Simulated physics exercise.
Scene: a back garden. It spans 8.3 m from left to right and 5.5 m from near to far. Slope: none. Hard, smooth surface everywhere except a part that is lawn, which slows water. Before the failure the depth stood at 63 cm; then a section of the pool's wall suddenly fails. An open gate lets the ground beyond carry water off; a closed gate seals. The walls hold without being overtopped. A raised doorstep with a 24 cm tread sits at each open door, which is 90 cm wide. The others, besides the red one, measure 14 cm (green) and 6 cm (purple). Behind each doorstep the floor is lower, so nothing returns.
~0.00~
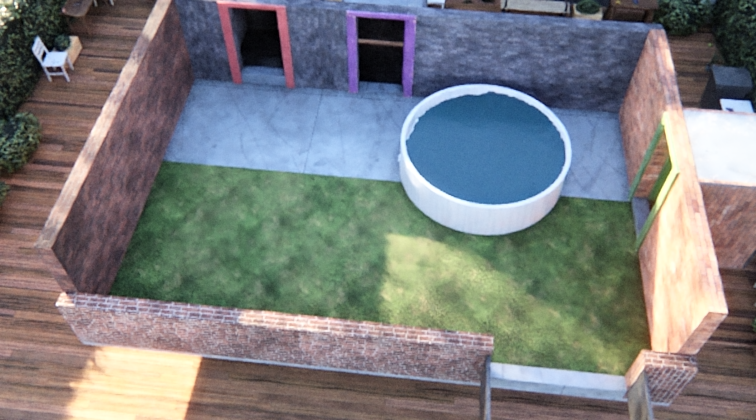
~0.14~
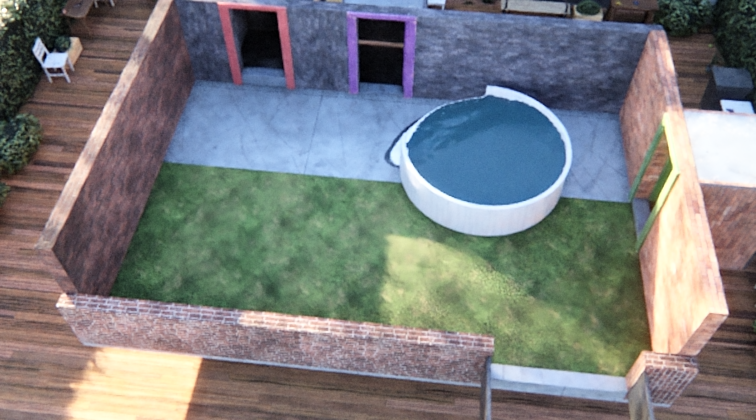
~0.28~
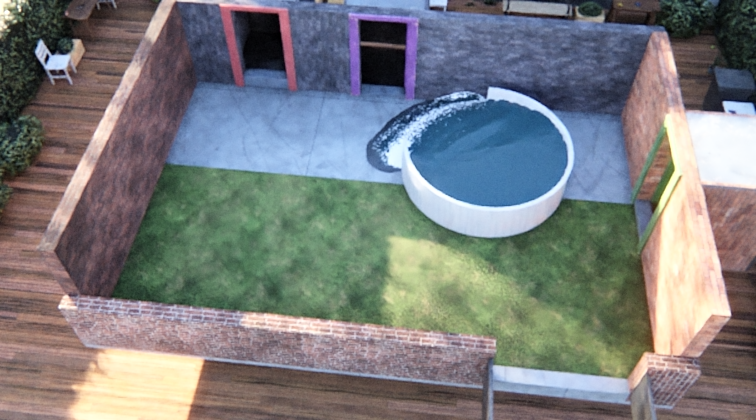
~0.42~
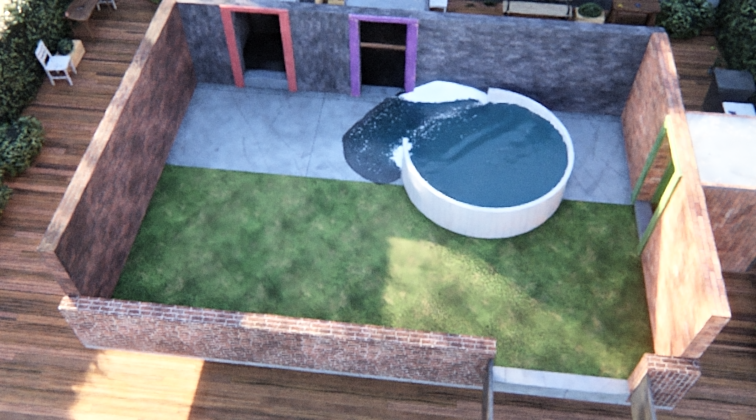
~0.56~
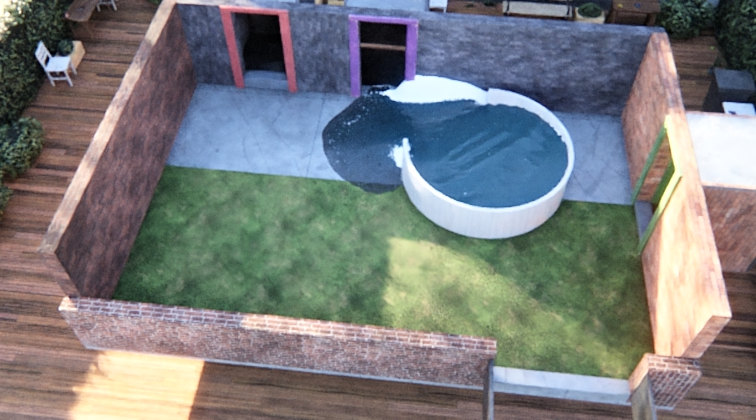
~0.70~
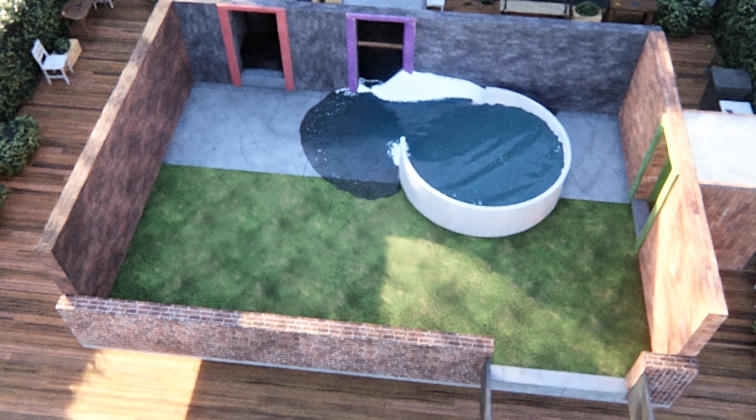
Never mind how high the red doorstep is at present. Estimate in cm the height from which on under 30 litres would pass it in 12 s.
I would say 12.5 cm.
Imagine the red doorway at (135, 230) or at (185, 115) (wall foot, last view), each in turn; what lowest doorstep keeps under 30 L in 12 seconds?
In turn: Roughly 9.0 cm, roughly 32 cm.
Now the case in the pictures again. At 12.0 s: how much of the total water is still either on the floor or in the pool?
Some 90 per cent remains.
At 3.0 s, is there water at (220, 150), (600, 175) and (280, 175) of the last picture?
Soaked; soaked; soaked.
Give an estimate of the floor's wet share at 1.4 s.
Approximately 25 % of the floor.
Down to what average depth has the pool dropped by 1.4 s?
Mean depth: Approx. 41 cm.
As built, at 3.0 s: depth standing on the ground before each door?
Lab note, cm: Green 2; purple 18; red 13.
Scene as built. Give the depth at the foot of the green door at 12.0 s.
Lab note: Depth approx. 4.0 cm.
After 1.4 s water covers 25 % of the floor, deepest (46 cm) near (449, 104); 13 cm at the red door, 0 litres in over its 24 cm doorstep.
After 3.0 s water covers 40 % of the floor, deepest (40 cm) near (192, 90); 13 cm at the red door, 0 litres in over its 24 cm doorstep.
After 12.0 s water covers 100 % of the floor, deepest (10 cm) near (99, 324); 8 cm at the red door, 0 litres in over its 24 cm doorstep.
At the red door as built, the water arrived by 1.1 s and peaked near 18 cm at 5.4 s.
Run again over the same 12 s with other heights there, 46 litres in over 11 cm, 13 litres over 15 cm. The limit of 30 litres is kept from about 12.5 cm up.
